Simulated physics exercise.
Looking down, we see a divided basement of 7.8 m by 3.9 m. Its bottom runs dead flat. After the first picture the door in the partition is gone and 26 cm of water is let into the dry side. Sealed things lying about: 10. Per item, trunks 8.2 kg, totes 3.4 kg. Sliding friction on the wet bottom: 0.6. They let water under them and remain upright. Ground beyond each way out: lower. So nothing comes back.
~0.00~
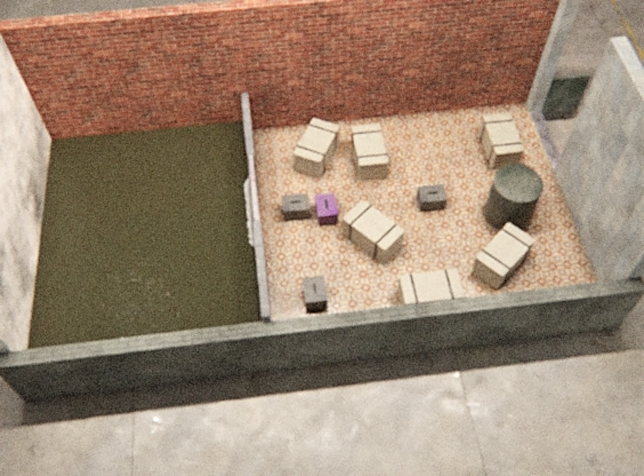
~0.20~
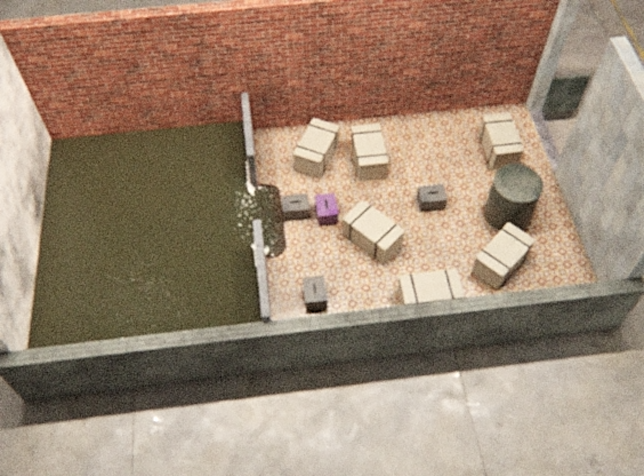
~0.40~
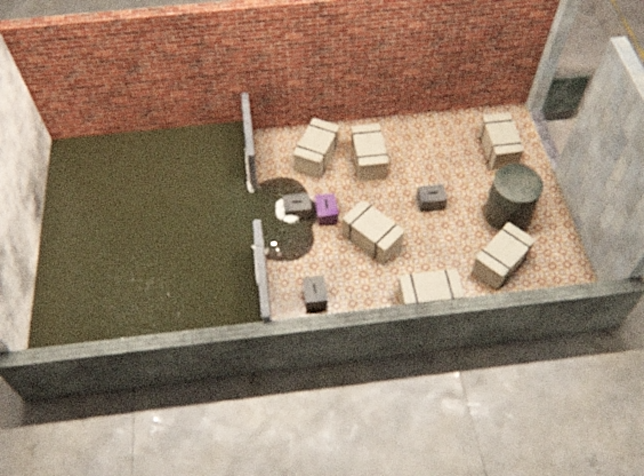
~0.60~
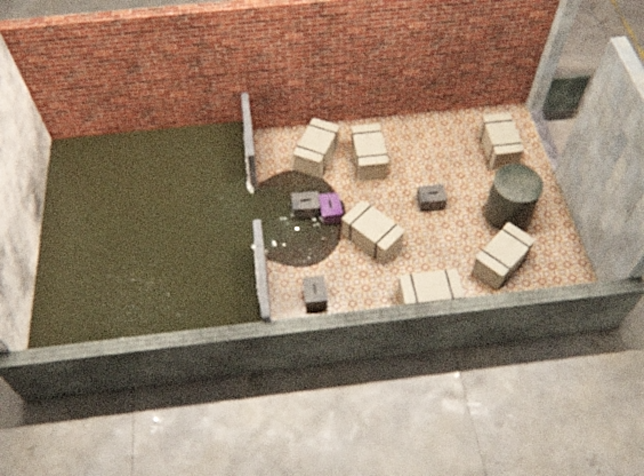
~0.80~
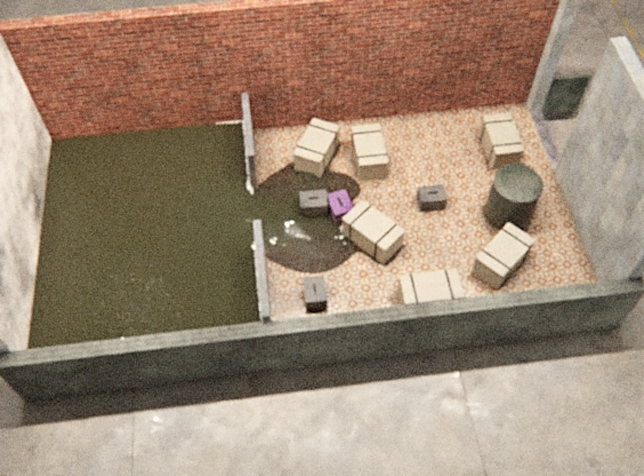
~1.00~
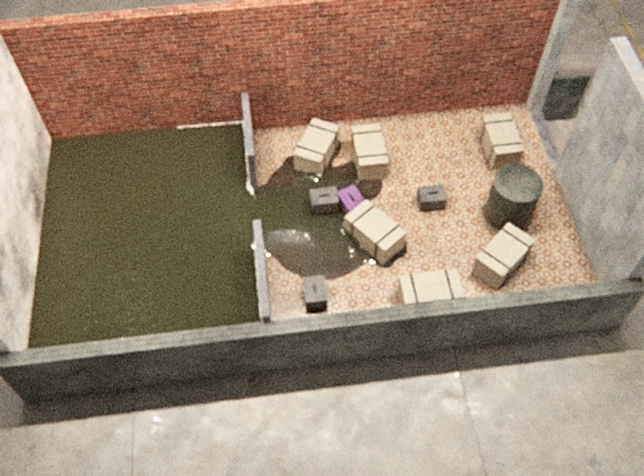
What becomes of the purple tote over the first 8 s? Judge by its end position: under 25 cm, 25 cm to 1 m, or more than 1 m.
It is swept well away.
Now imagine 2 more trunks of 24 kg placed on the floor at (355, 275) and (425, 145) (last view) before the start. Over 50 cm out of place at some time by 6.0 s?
In order: Stays within it and exceeds it.
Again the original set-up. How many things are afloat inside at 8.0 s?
Tally: 4 of them.
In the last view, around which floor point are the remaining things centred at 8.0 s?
The centre is close to (481, 235).
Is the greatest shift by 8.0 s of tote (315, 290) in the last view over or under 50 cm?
Result - not that far.
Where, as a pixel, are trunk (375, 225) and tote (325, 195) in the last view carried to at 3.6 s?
Somewhere about (517, 246) and (503, 140).
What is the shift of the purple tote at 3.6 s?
I'd put it at around 350 cm.
After 1.6 s the purple tote is near (392, 181), 1.1 m from its start, afloat; 0 of 10 are out; 2 afloat.
After 3.6 s the purple tote is near (536, 152), 3.4 m from its start, aground; 0 of 10 are out; 6 afloat.
After 5.6 s the purple tote has gone out; 4 of 10 are out; 5 afloat.
After 8.0 s the purple tote has gone out; 5 of 10 are out; 4 afloat.
